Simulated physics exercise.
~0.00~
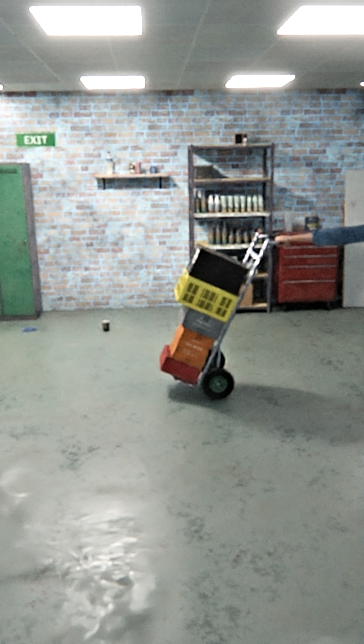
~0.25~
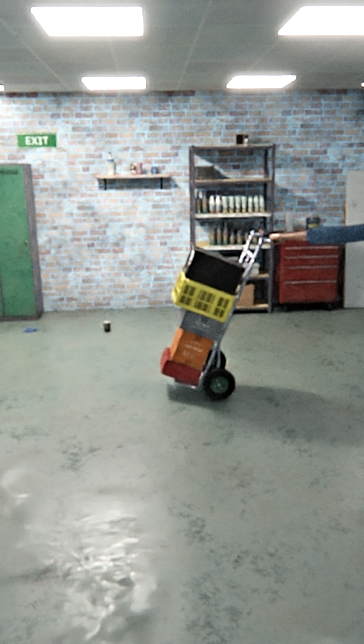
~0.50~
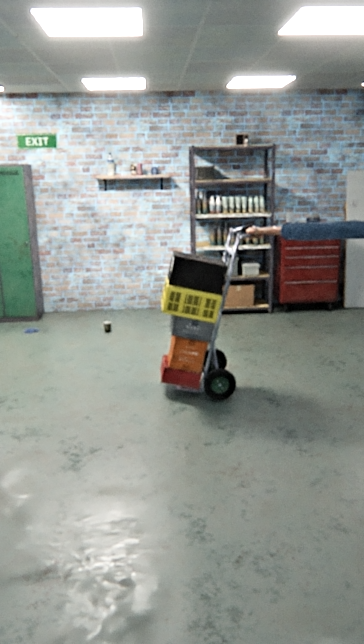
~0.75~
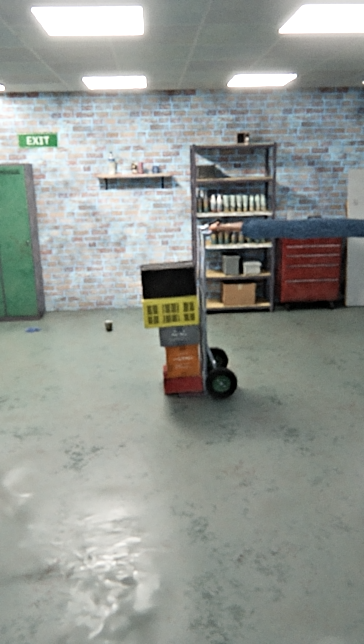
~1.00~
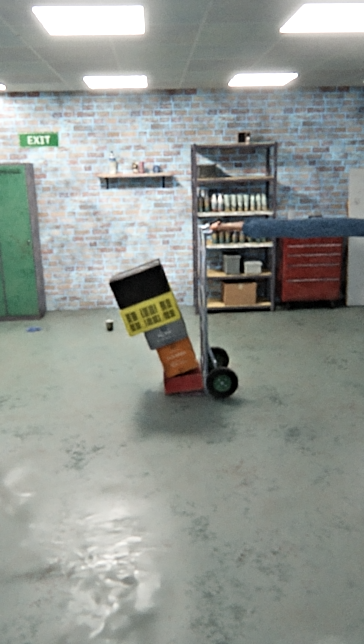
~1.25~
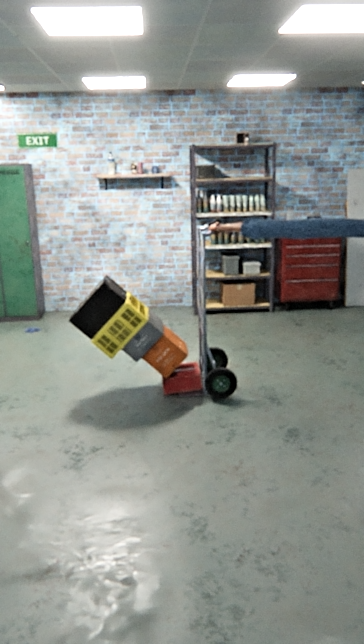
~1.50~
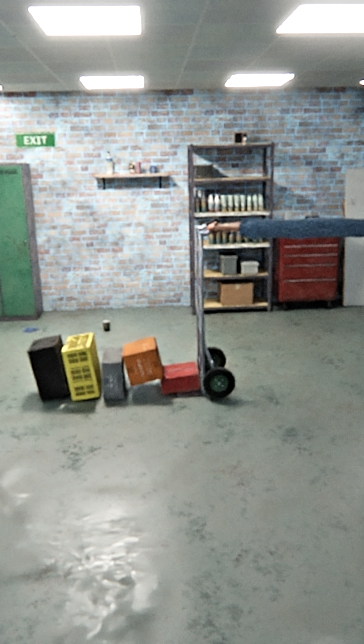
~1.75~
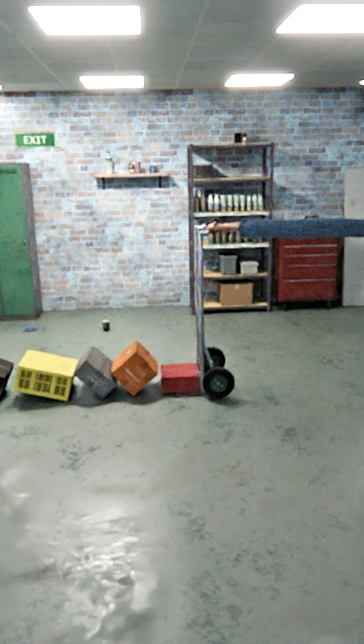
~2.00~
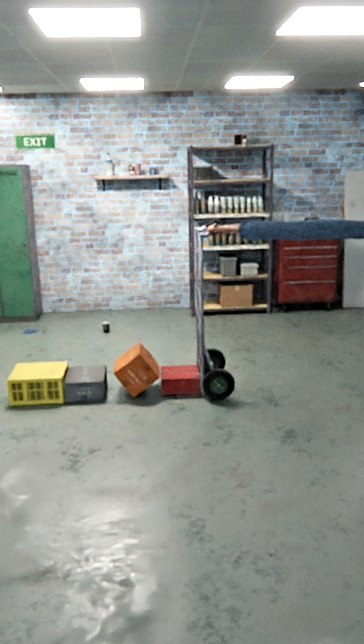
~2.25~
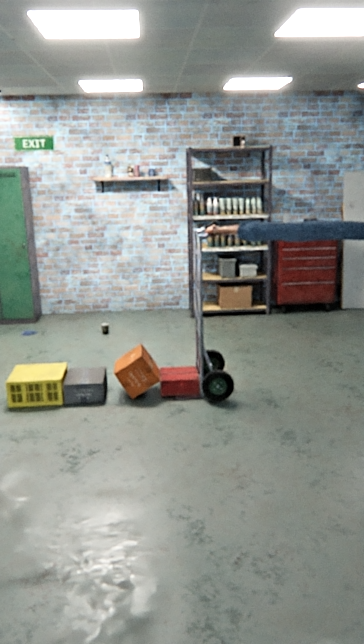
We see an arm tip a loaded sack truck upright in a workshop, and its stack topples left, spilling the black box, yellow crate, grey parcel and orange box across the floor, while the red box stays upright on the toe plate.
